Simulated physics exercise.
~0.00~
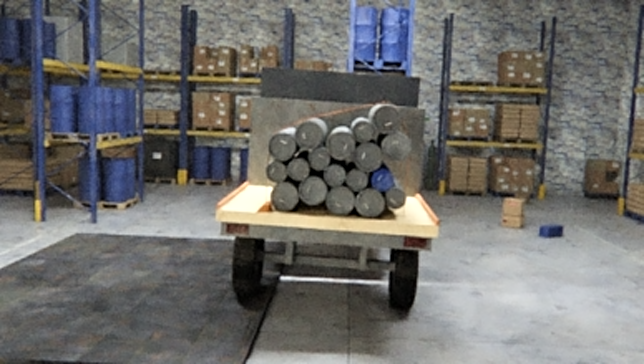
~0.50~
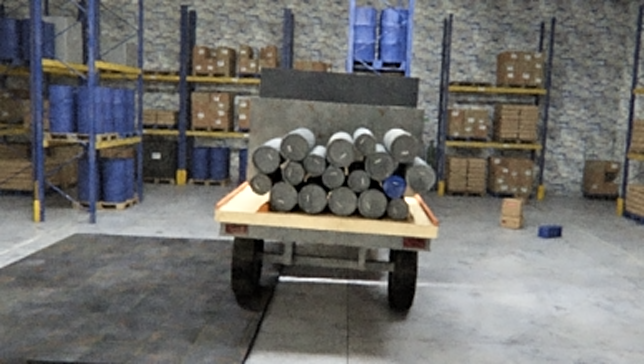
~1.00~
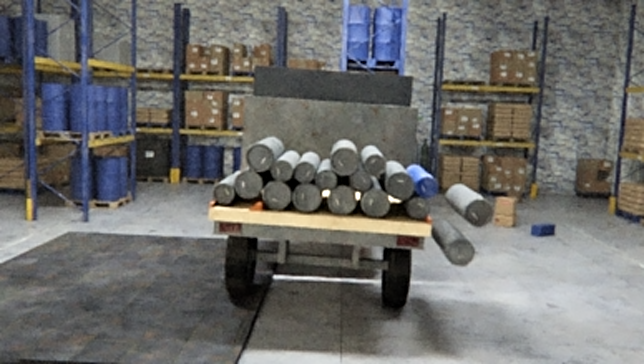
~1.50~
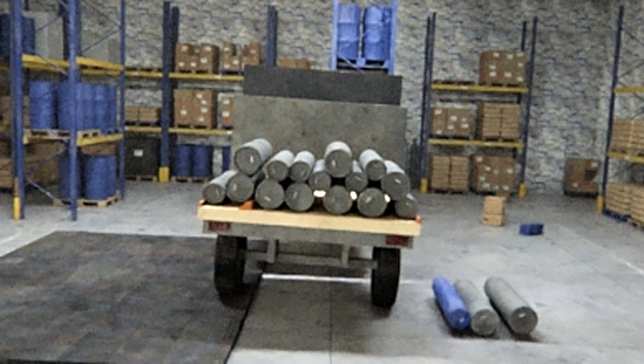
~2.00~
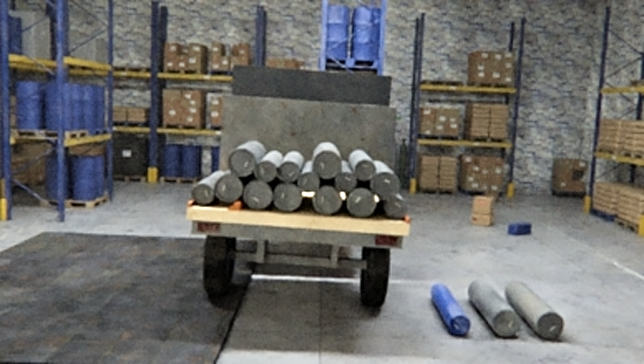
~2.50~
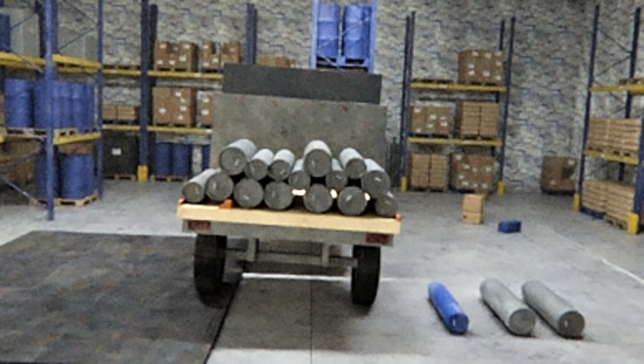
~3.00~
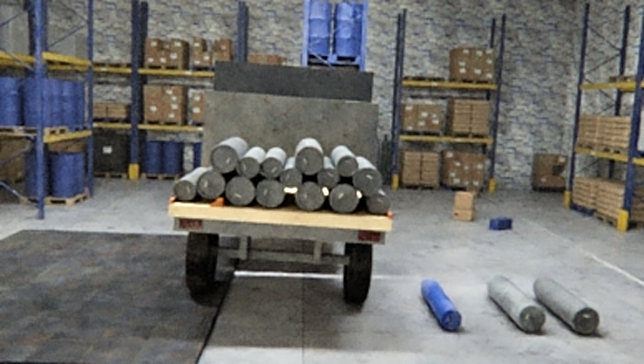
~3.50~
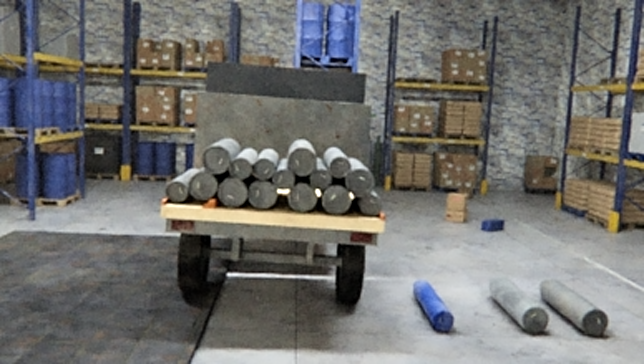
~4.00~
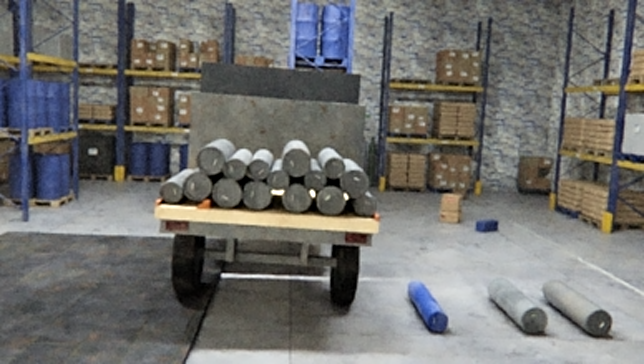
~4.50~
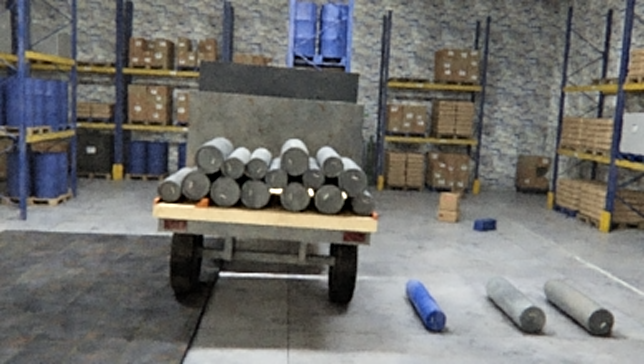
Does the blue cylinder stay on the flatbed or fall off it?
The blue cylinder falls off the right side of the flatbed and ends up lying on the warehouse floor.
